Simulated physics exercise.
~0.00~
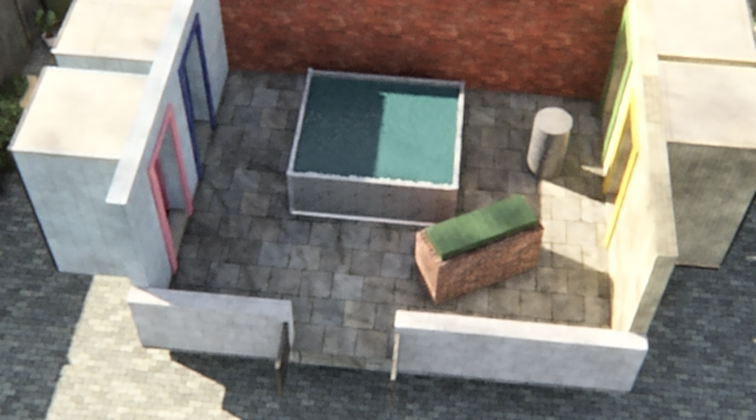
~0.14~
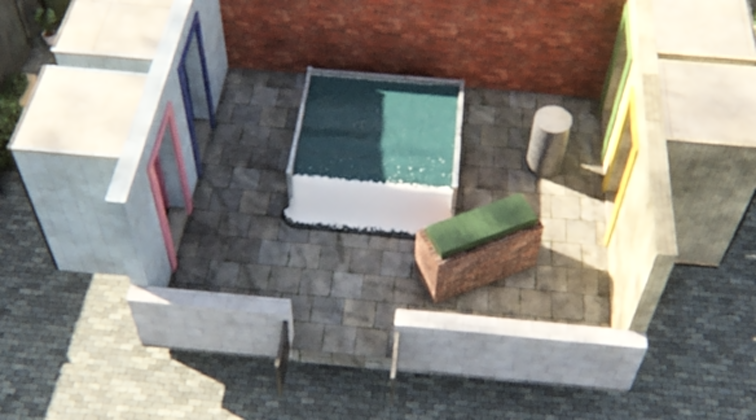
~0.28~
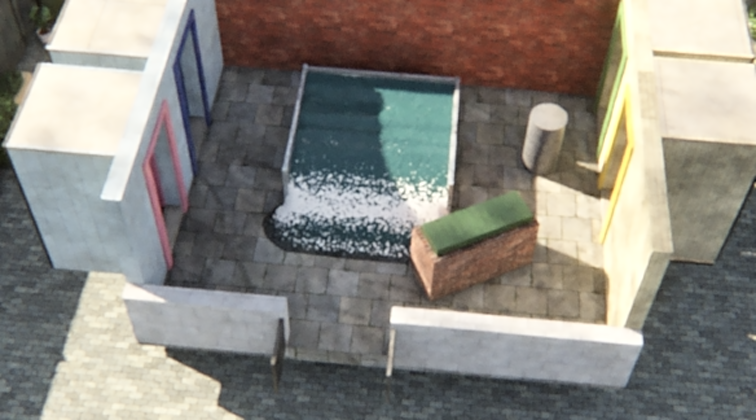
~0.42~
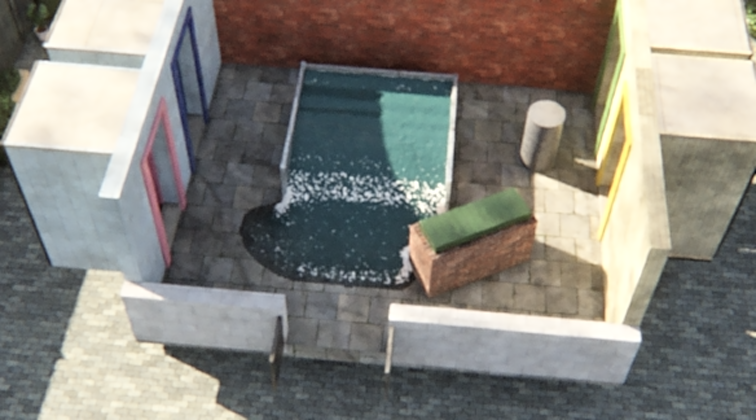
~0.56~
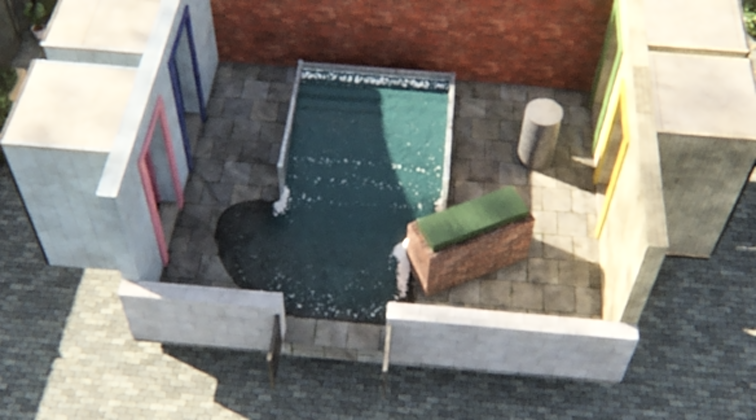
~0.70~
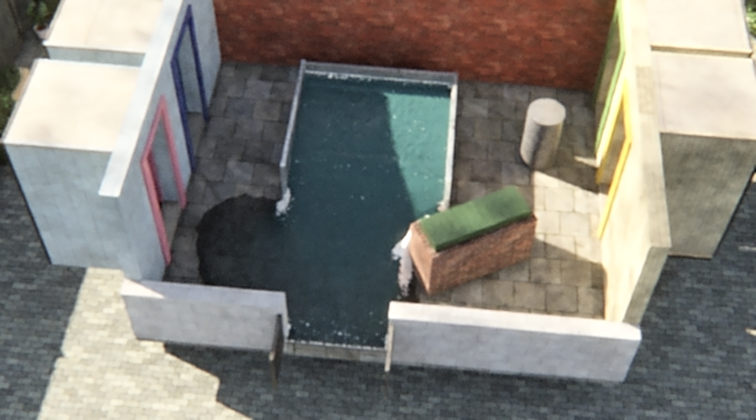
Water in an open tank bursts through the front side and spreads across the paved yard.
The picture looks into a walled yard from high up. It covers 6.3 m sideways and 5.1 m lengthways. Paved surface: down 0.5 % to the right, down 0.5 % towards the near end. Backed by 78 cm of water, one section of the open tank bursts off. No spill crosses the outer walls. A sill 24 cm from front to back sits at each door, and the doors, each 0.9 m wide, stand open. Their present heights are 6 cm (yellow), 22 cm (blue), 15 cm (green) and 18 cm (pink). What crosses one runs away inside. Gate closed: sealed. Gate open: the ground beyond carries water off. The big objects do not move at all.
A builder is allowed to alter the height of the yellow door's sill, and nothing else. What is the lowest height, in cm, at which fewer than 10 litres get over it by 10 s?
8.5 cm.
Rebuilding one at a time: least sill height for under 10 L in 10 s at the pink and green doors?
Close to 14.5 cm (pink) and close to 10.5 cm (green).
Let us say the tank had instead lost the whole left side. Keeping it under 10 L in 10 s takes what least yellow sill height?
Estimate: Near 12.5 cm.
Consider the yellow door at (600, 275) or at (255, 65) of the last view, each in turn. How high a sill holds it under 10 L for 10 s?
In turn: About 8.0 cm, about 19 cm.
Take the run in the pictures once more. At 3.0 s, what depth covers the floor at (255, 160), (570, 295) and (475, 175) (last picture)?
First spot about 5 cm, second about 2 cm, third about 2 cm.
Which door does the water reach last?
Last in order comes the blue door.
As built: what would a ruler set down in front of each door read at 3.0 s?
Door by door, in centimetres - yellow 10, blue 7, green 6, pink 17.
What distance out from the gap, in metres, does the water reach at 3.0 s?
Around 4.4 m from the gap.
After 1.4 s water covers 40 % of the floor, deepest (52 cm) near (431, 254); it has not reached the yellow door.
After 3.0 s water covers 75 % of the floor, deepest (40 cm) near (154, 314); 10 cm at the yellow door, 7 litres in over its 6 cm sill.
After 10.0 s water covers 95 % of the floor, deepest (14 cm) near (593, 299); 10 cm at the yellow door, 31 litres in over its 6 cm sill.
At the yellow door as built, the water arrived by 1.9 s and peaked near 10 cm at 9.2 s.
With a sill of 7 cm, 21 litres would have come in within the 10 s; with 9.5 cm, 6 litres. So under 10 litres takes about 8.5 cm.
